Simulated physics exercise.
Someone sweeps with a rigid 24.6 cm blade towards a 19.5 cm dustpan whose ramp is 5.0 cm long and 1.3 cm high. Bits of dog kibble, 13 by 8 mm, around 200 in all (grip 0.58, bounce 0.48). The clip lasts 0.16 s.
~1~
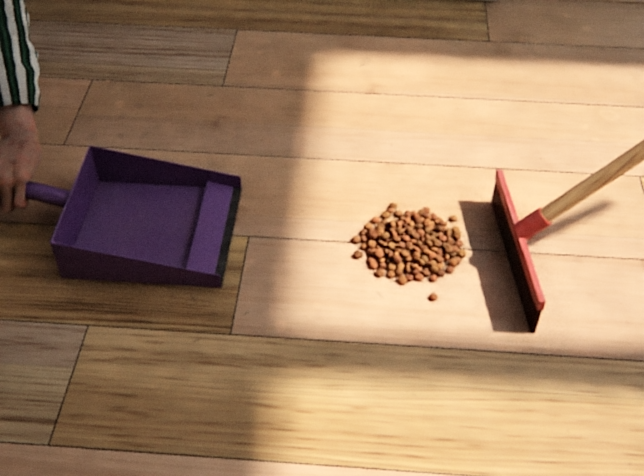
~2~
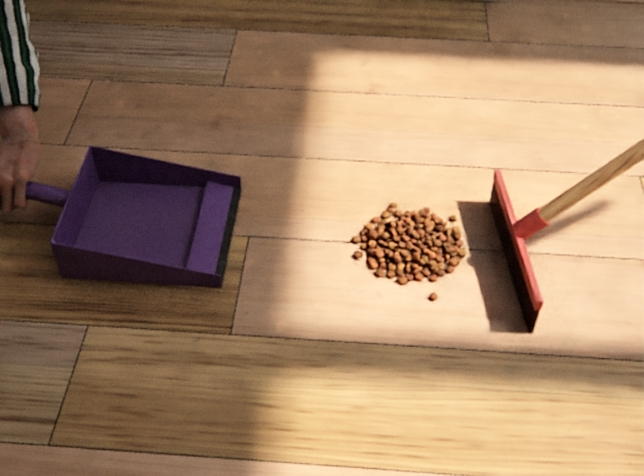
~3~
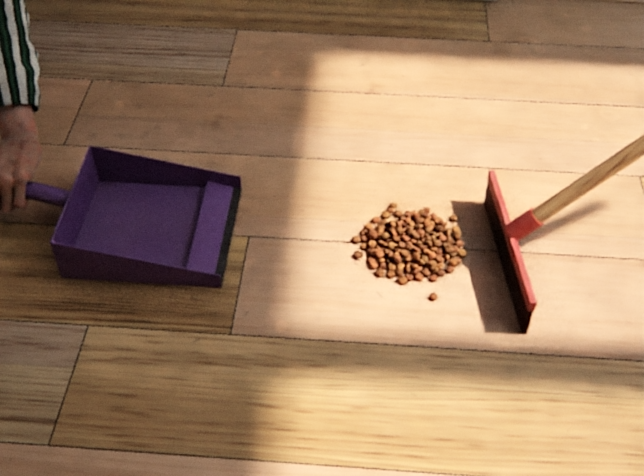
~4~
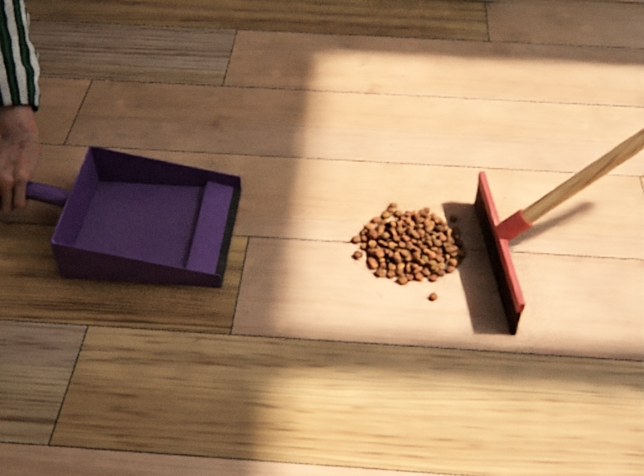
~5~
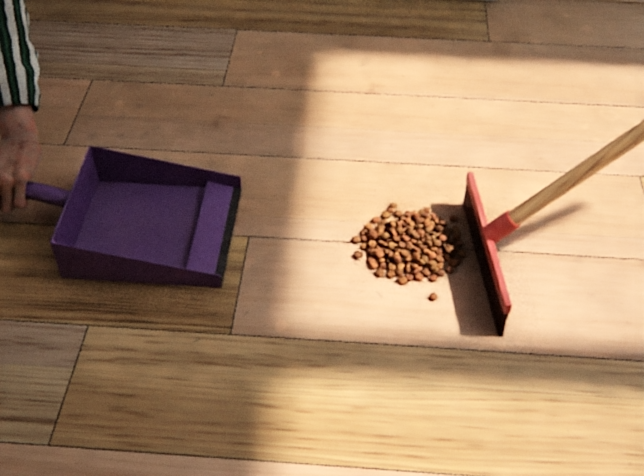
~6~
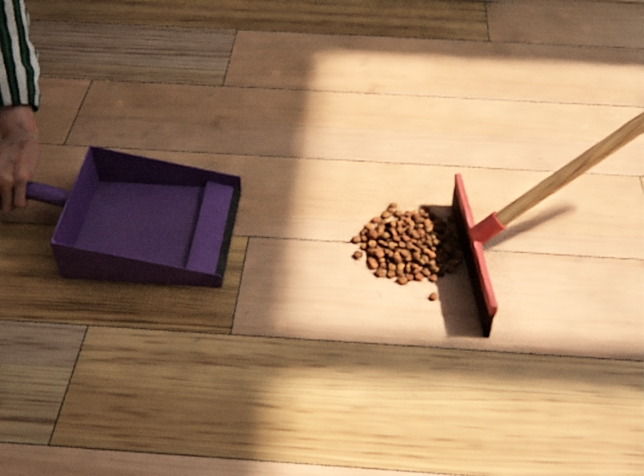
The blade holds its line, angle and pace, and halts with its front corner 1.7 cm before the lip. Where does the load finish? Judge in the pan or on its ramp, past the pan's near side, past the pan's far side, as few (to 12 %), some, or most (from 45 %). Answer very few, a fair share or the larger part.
Pan a fair share, near side a fair share, far side very few.
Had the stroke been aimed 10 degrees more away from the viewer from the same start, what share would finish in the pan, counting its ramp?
Then about 35 per cent.
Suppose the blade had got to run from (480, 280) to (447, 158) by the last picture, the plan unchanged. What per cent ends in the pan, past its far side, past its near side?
Pan 0, far 30, near 0.
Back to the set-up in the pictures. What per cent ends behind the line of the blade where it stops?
Some 15 per cent.
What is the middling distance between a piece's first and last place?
About 26 cm.
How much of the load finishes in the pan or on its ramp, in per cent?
About 35 per cent.
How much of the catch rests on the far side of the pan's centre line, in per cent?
About 20 per cent.
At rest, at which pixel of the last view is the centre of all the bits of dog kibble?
At about (229, 255).
Then, 0.28 s after the last picture, middle of the blade 19 cm from the lip; 0 % over the lip, far side 0 %, near side 5 %.
Then, 0.47 s after the last picture, middle of the blade 9 cm from the lip; 0 % over the lip, far side 0 %, near side 15 %.
Then, 0.77 s after the last picture, middle of the blade 4 cm from the lip; 35 % over the lip, far side 0 %, near side 20 %.
In the end, pan 35 %, near side 20 %, far side 0 %, in front of the lip or behind the blade 45 %.
